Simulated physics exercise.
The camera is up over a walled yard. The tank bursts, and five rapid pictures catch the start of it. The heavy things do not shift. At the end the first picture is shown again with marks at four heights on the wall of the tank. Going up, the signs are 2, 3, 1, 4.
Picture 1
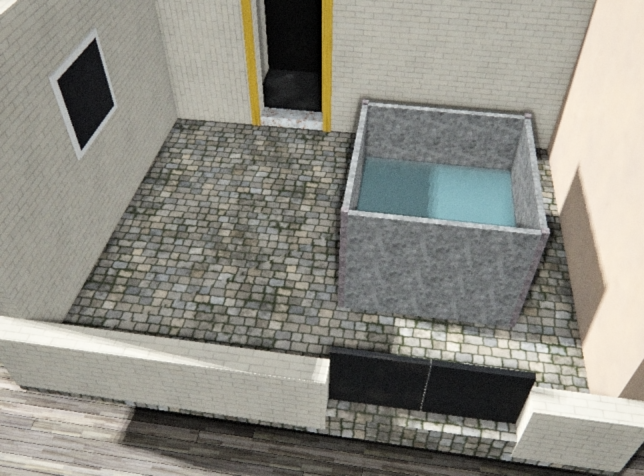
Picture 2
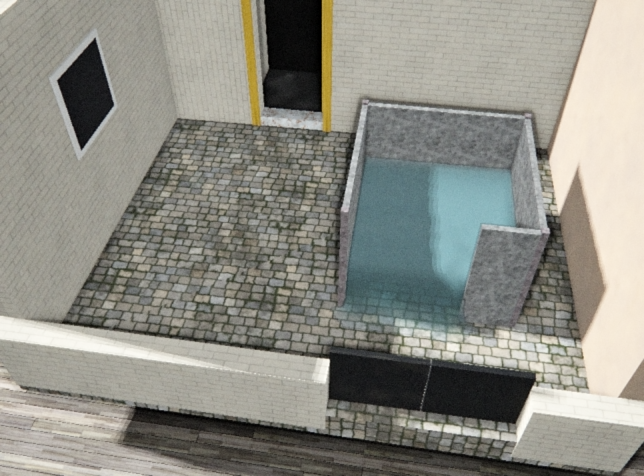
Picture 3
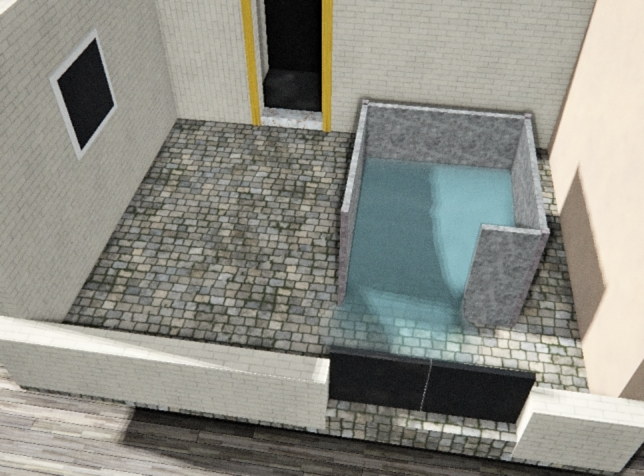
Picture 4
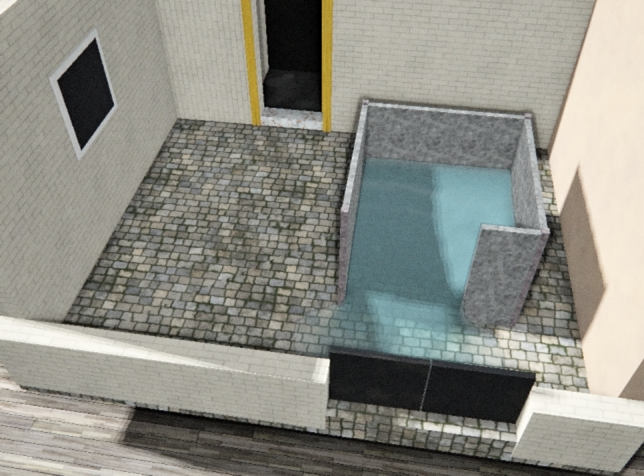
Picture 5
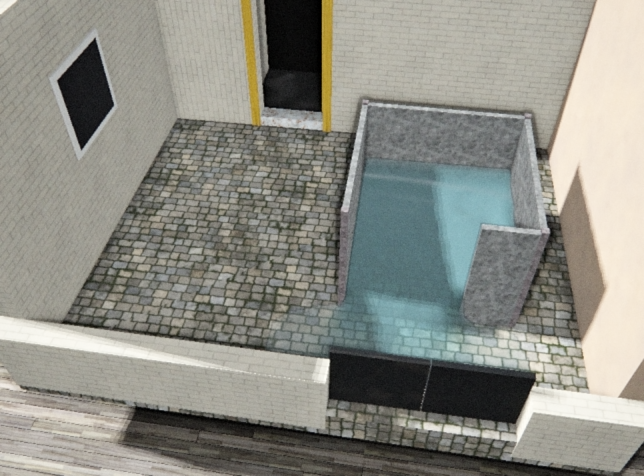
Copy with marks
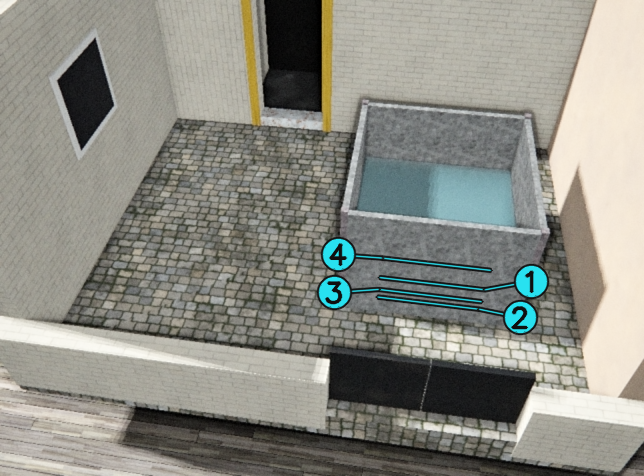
The clip shows a walled, stone-paved yard with a gray tank of blue water near a shut dark gate; part of the tank's front wall disappears, and water spreads across the paving toward the gate and leftward.
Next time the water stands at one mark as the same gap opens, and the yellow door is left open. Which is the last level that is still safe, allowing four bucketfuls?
It is 4.
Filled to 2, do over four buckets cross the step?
No, not at all.
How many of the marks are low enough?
All of them.
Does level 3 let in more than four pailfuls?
No, that is safe.
In cyan, 1 at (431, 283); 2 at (428, 303); 3 at (429, 295); 4 at (435, 264); from the bottom up 2, 3, 1, 4.
If 1 is chosen, nothing gets over.
If 2 is chosen, nothing gets over.
If 3 is chosen, nothing gets over.
If 4 is chosen, a splash gets over, under a bucket.
